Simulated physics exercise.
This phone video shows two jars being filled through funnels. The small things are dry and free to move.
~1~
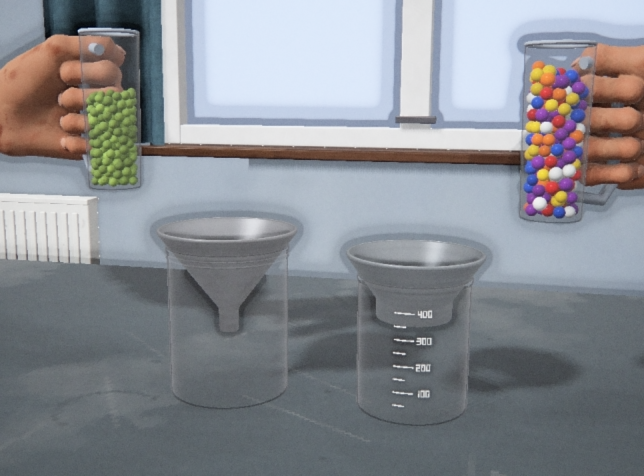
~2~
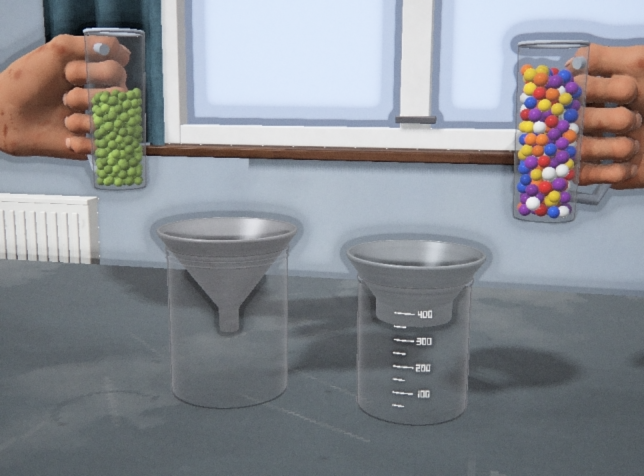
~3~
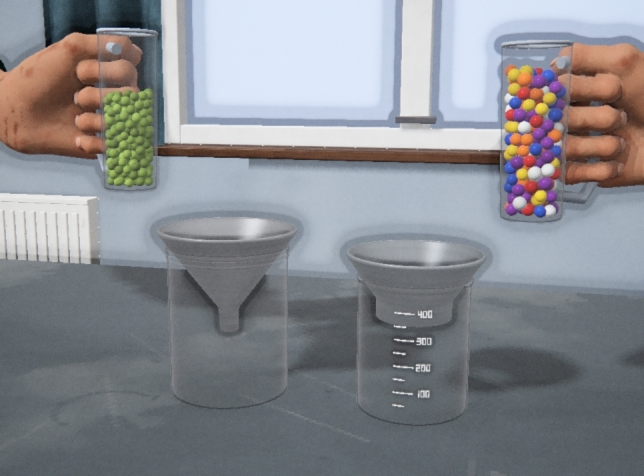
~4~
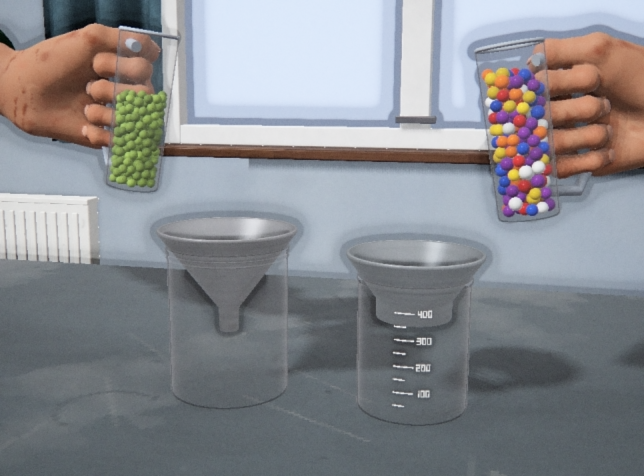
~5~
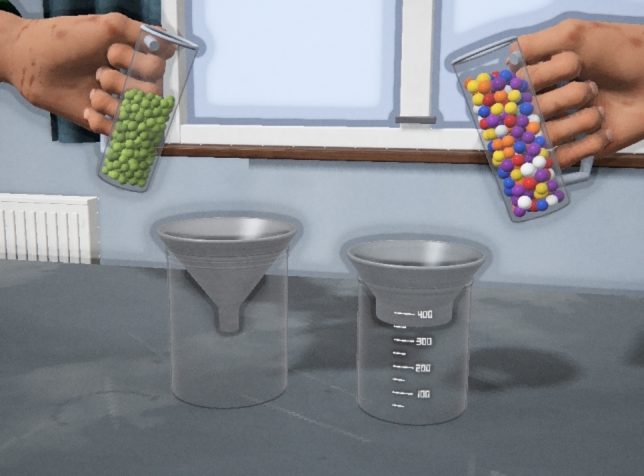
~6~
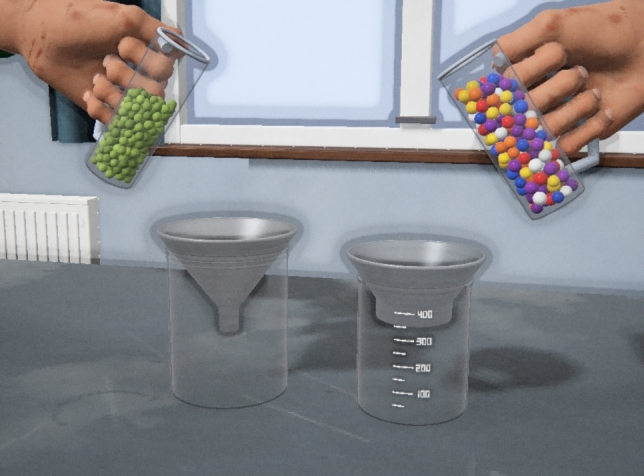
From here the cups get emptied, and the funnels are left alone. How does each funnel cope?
Lab note: Left chokes; right empties completely.
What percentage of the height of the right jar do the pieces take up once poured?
I'd say some 30 %.
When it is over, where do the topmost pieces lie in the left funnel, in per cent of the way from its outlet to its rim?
Measured level: Roughly 85 in a hundred.
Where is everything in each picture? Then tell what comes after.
In the first picture, left funnel at (228, 240), outlet at (229, 330), under two pieces wide; left cup at (112, 111), holding dried peas; right funnel at (415, 265), outlet at (414, 316), about 6 pieces wide; right cup at (555, 133), holding round plastic beads.
In the second picture, left cup at (117, 111), upright; right cup at (548, 132), upright.
In the third picture, left cup at (129, 111), upright; right cup at (534, 132), upright.
In the fourth picture, left cup at (141, 111), tipped 9°; right cup at (519, 132), tipped 9°.
In the fifth picture, left cup at (146, 111), tipped 22°; right cup at (513, 132), tipped 22°.
In the sixth picture, left funnel at (228, 240), outlet at (229, 330); left cup at (146, 111), tipped 34°; right funnel at (415, 265), outlet at (414, 316); right cup at (513, 132), tipped 34°.
Then, 0.42 s after the last picture, left, all still in the cup; right, all still in the cup.
Then, 0.79 s after the last picture, left, nearly all still in the cup, a stray few in or over the funnel; right, most still in the cup, a small part in or over the funnel, a stray few down in the jar.
Then, 1.11 s after the last picture, left, about a third still in the cup, about two thirds in or over the funnel, a stray few down in the jar; right, about a quarter still in the cup, about a third in or over the funnel, about half down in the jar.
At rest, left, nearly all stuck in the funnel, a stray few down in the jar; right, all down in the jar.
